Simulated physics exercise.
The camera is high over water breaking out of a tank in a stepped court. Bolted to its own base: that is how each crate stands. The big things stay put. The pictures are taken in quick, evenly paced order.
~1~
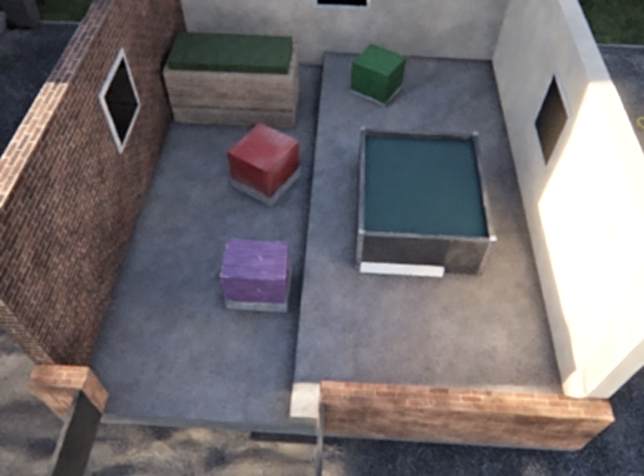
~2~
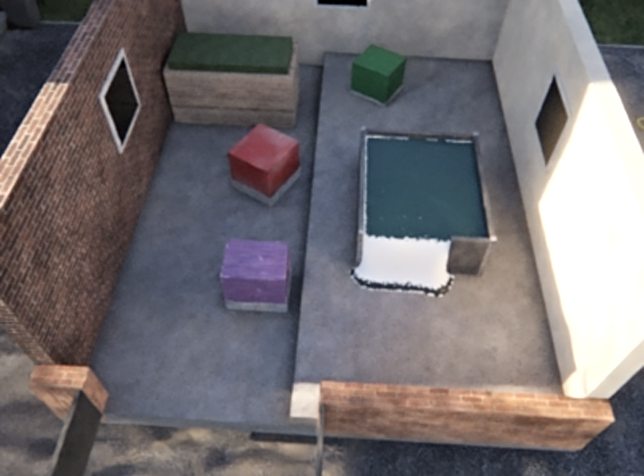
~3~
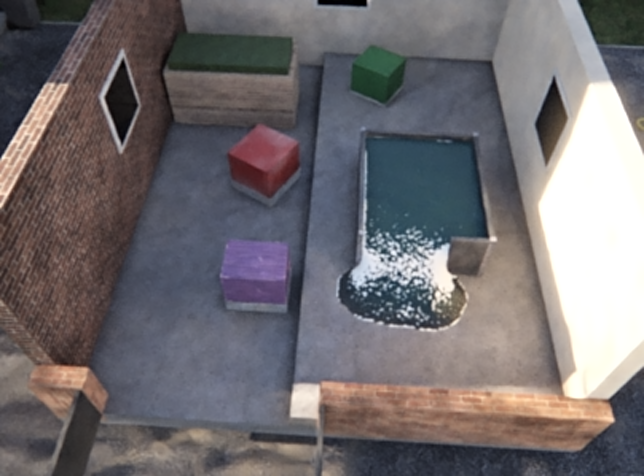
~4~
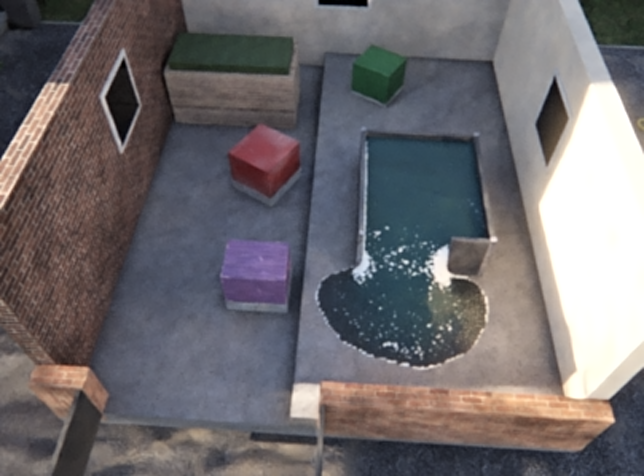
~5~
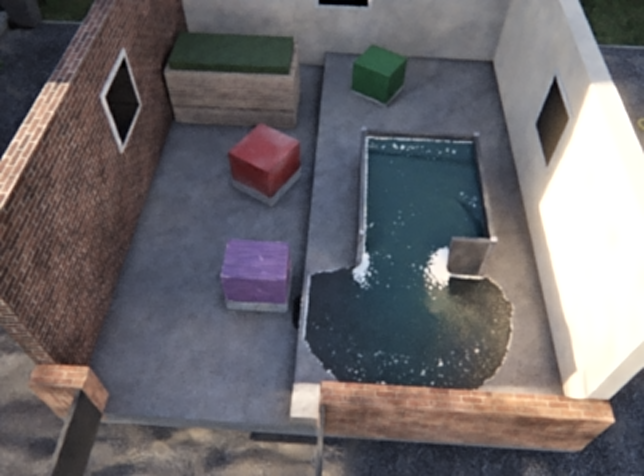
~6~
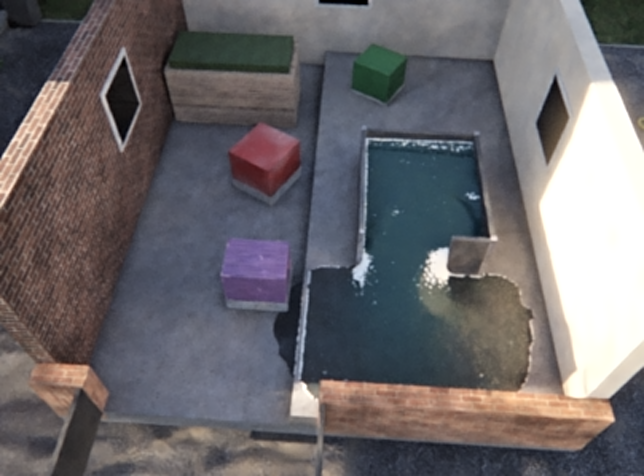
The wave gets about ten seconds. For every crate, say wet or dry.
In order: The green crate will be wet, the red crate will not even get damp, the purple crate will not even get damp.
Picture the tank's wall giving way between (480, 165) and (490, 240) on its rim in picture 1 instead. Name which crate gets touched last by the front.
Answer: The red-painted one.
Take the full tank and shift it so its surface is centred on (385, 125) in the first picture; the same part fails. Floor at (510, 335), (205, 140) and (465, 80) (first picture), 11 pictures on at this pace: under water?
Results in order - swamped, left untouched, left untouched.
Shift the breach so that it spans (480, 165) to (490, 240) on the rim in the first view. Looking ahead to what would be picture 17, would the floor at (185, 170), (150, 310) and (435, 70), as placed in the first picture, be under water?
Taken in turn, that's not reached, not reached, and finally reached.
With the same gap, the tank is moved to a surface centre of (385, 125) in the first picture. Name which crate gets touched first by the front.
My pick is the crate marked purple.
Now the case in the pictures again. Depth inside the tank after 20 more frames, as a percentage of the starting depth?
Near 30 in a hundred.
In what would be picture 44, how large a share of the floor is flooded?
Near 65 in a hundred.
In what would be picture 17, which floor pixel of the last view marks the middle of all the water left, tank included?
Somewhere near (413, 287).
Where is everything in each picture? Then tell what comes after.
In the first picture, the water tank at (422, 184) is whole and still.
In the second picture, the front is at (445, 281), out from the gap at (403, 256).
In the third picture, water pours out at (403, 259) and has run to (444, 321).
In the fourth picture, the front is at (428, 360), out from the gap at (403, 260).
In the fifth picture, the front is at a hidden place, out from the gap at (403, 260).
In the sixth picture, water pours out at (403, 259) and has run to a hidden place.
A moment on, water covers 20 % of the floor; the green crate not reached, the red crate not reached, the purple crate water round its plinth.
Next, water covers 25 % of the floor; the green crate not reached, the red crate not reached, the purple crate water round its plinth.
Then, water covers 40 % of the floor; the green crate not reached, the red crate not reached, the purple crate water round its plinth.
Later, water covers 65 % of the floor; the green crate water round its plinth, the red crate water round its plinth, the purple crate water round its plinth.
In the end, water covers 90 % of the floor; the green crate was topped, the red crate stayed above the water, the purple crate stayed above the water.
